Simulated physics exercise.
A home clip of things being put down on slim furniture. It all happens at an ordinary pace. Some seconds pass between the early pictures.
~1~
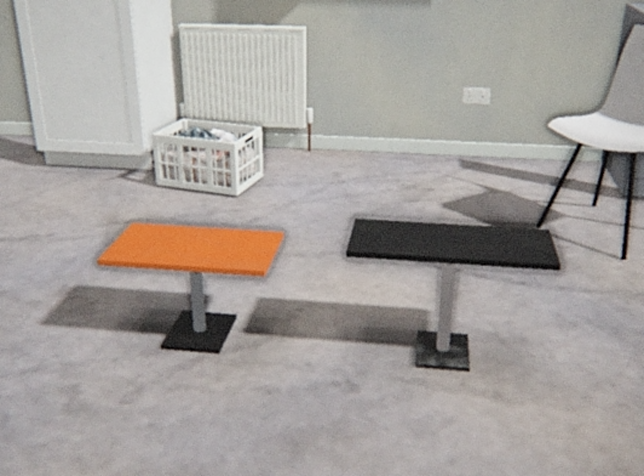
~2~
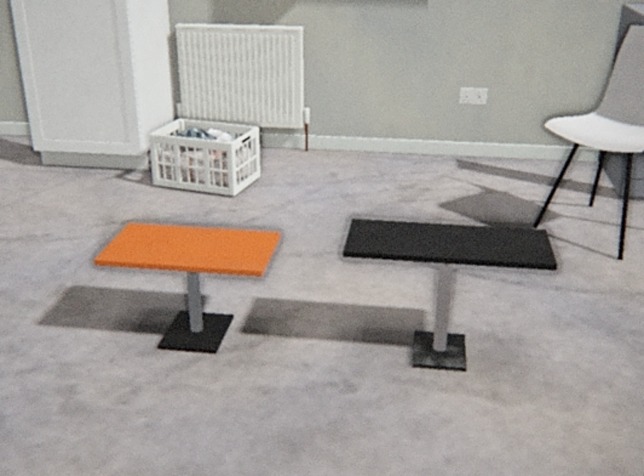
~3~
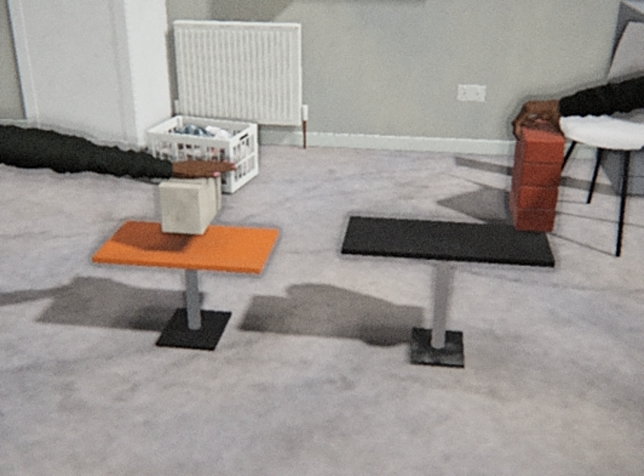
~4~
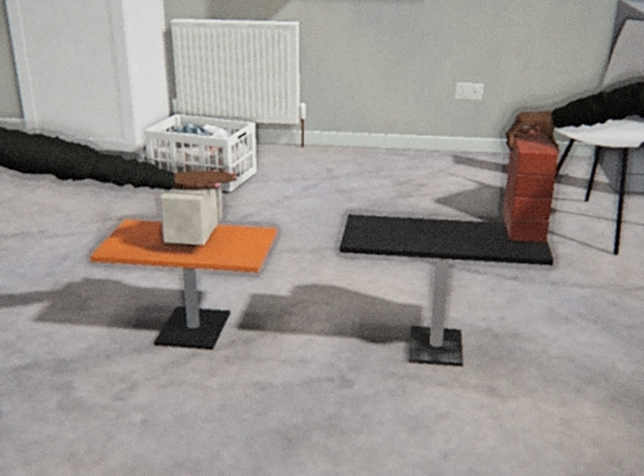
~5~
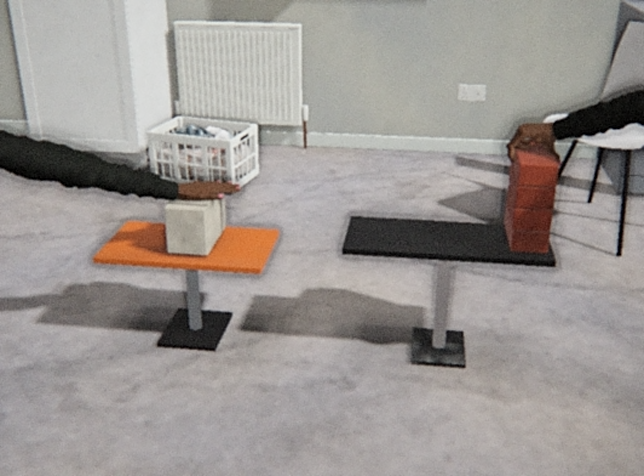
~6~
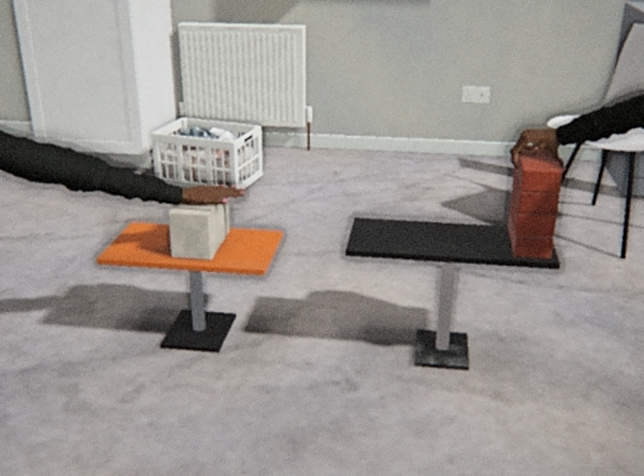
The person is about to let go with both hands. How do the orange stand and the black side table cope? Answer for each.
In the end the orange stand stays flat on its feet and the black side table tips up.
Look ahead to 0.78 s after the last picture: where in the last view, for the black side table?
At about (562, 282).
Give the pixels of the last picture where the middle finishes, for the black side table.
Its middle is close to (571, 286).
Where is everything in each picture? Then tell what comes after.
The first picture shows orange stand (194, 248); black side table (451, 243).
The second picture shows black side table (448, 243).
The third picture shows still on the way; orange stand (189, 246); right bricks (535, 174).
The fourth picture shows still on the way; black side table (444, 238); left slab (192, 208).
The fifth picture shows still on the way; orange stand (190, 246); right bricks (530, 196).
The sixth picture shows in place, still held; orange stand (193, 247); black side table (450, 242); left slab (200, 222).
Then, 0.42 s after the last picture, orange stand at rest near (193, 247); black side table tipped 21° from how it was near (497, 244).
Then, 0.56 s after the last picture, orange stand at rest near (193, 247); black side table tipped 49° from how it was near (537, 269).
Then, 0.78 s after the last picture, orange stand at rest near (193, 247); black side table tipped 58° from how it was near (562, 282).
At rest, the orange stand keeps steady, near (193, 247); the black side table goes over, near (571, 286).
